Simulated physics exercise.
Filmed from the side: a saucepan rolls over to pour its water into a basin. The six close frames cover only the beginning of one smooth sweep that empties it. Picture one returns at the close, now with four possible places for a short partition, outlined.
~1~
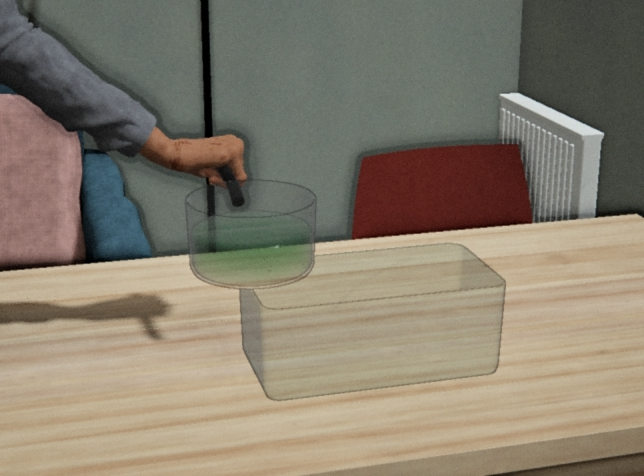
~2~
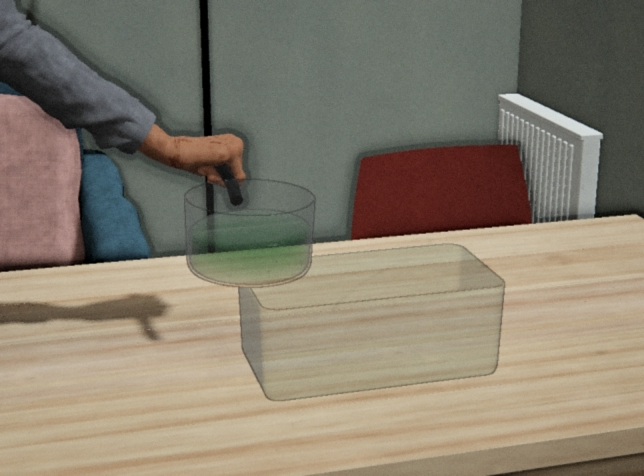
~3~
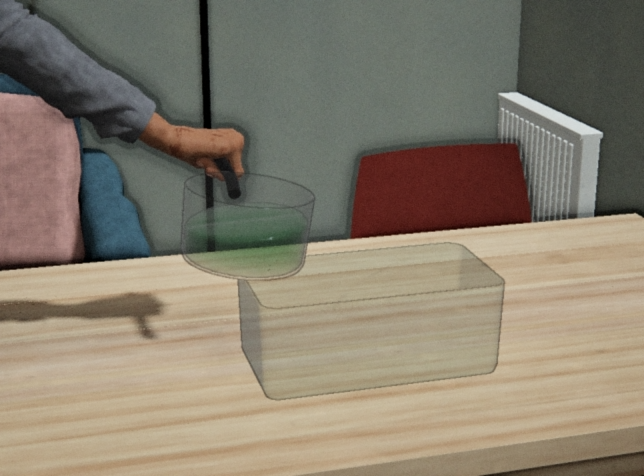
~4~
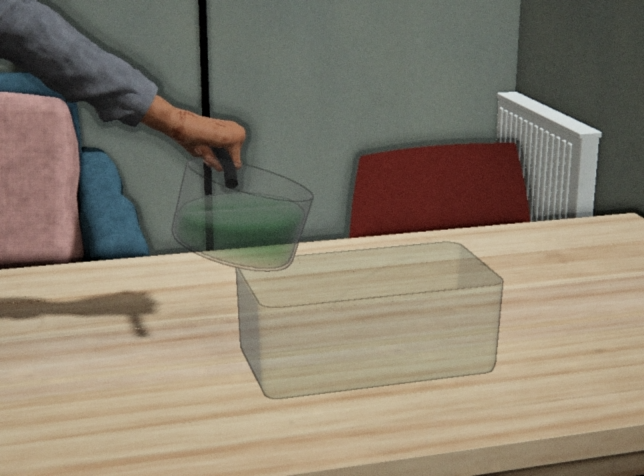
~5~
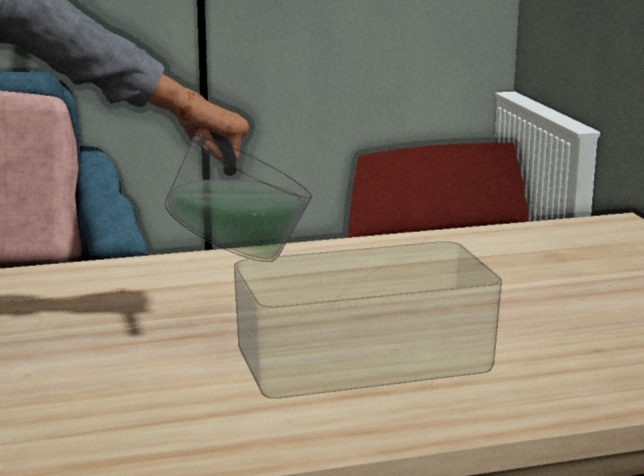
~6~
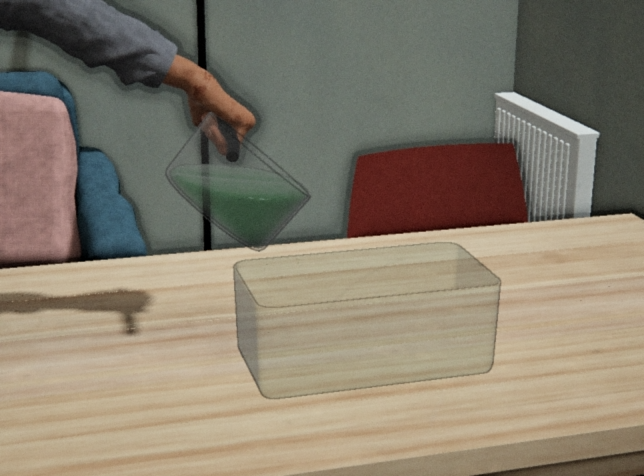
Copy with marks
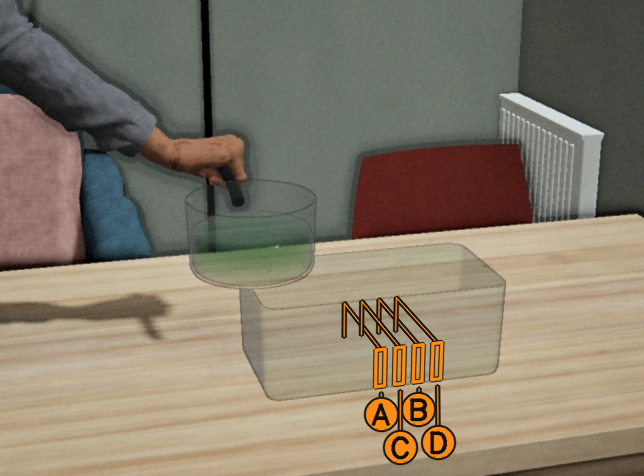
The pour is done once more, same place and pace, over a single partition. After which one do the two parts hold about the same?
Take B.
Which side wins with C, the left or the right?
More ends on the right.
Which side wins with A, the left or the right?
The right side.
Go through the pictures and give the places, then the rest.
The first picture shows upright, lip at (311, 192); basin from (264, 399) to (497, 370); nothing has left yet.
The second picture shows upright, lip at (311, 193); nothing has left yet.
The third picture shows tipped about 7°, lip at (310, 192); nothing has left yet.
The fourth picture shows tipped about 16°, lip at (309, 191); nothing has left yet.
The fifth picture shows tipped about 28°, lip at (308, 190); nothing has left yet.
The sixth picture shows tipped about 42°, lip at (307, 191); nothing has left yet.
In orange, A at (381, 393); B at (419, 388); C at (400, 390); D at (437, 386).
For place A, about 9 % ends left of the wall and 88 % right of it; 3 % is lost outside.
For place B, about 50 % ends left of the wall and 47 % right of it; 3 % is lost outside.
For place C, about 16 % ends left of the wall and 82 % right of it.
For place D, about 84 % ends left of the wall and 13 % right of it; 3 % is lost outside.
